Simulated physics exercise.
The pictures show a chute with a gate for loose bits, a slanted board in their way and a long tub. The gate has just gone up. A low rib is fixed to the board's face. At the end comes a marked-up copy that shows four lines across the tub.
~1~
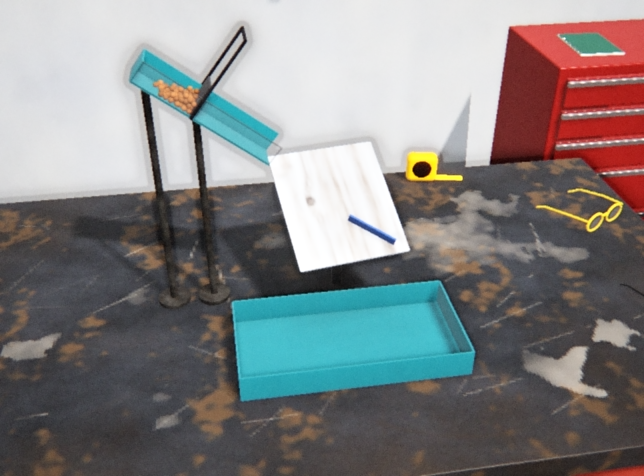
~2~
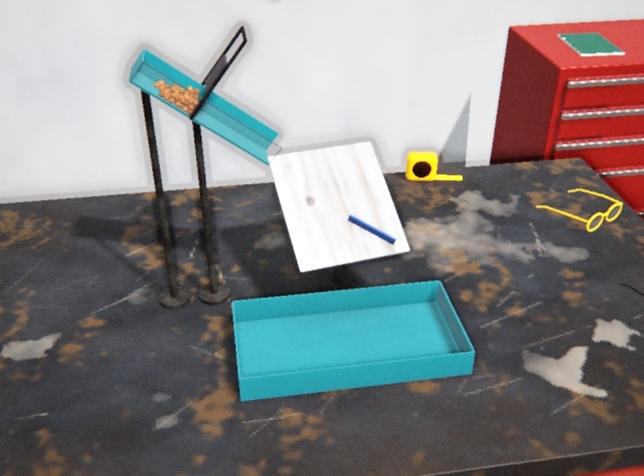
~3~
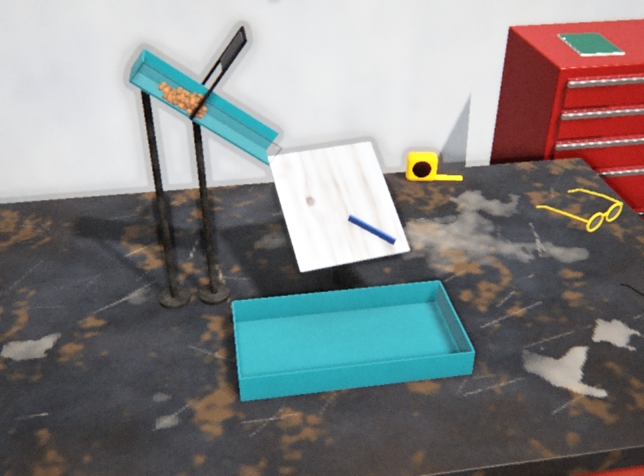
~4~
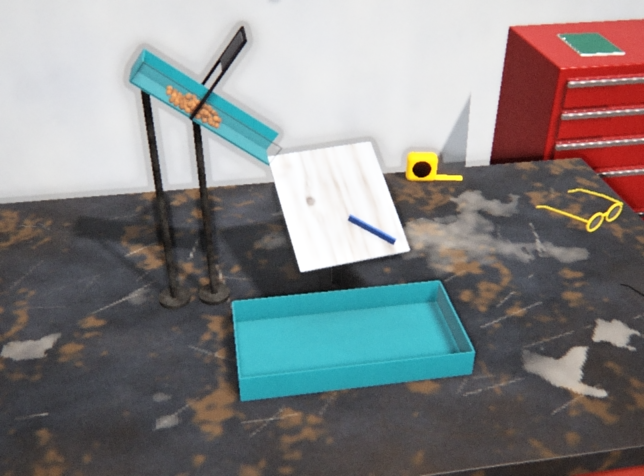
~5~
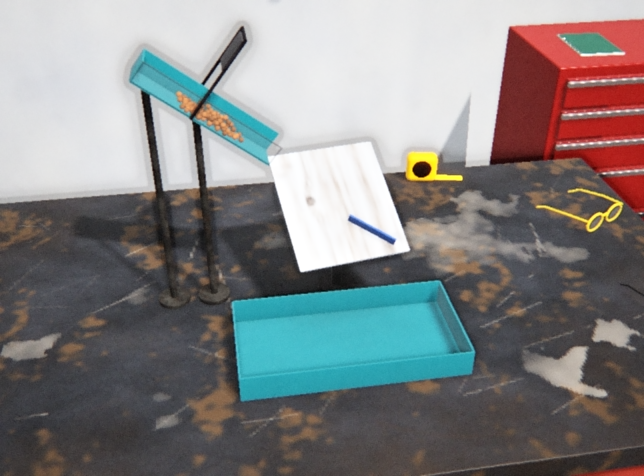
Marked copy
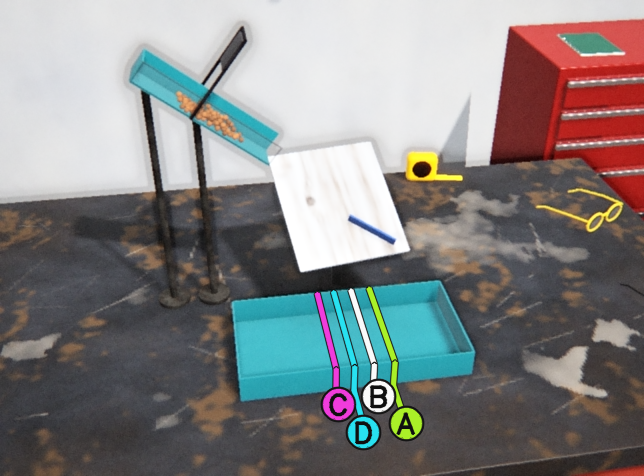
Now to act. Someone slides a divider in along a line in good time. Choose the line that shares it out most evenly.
Line A does it best.
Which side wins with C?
The right side.
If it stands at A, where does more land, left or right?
More lands on the right.
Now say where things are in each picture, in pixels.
The first picture shows load behind the gate at (179, 95), cereal balls; lip of the chute at (267, 158), sloping fairly steeply.
The second picture shows middle of the board at (338, 203), tilted fairly steeply; middle of its low edge at (357, 260); of its high edge at (320, 149).
The third picture shows front corners of the tub at (240, 379) and (474, 352), empty; front of the load at (203, 113).
The fourth picture shows middle of the load at (198, 107); its front at (217, 124), about a third of the way to the lip; rib from (350, 215) to (397, 240).
The fifth picture shows middle of the load at (208, 112); its front at (241, 140), about two thirds of the way to the lip.
On the marked copy, line A crosses the front rim at (394, 361); line B crosses the front rim at (374, 364); line C crosses the front rim at (336, 368); line D crosses the front rim at (354, 366).
With A, of what is caught, about a third on the left of the divider, about two thirds on the right.
With B, of what is caught, a small part on the left of the divider, most on the right.
With C, of what is caught, a stray few on the left of the divider, nearly all on the right.
With D, of what is caught, a small part on the left of the divider, nearly all on the right.
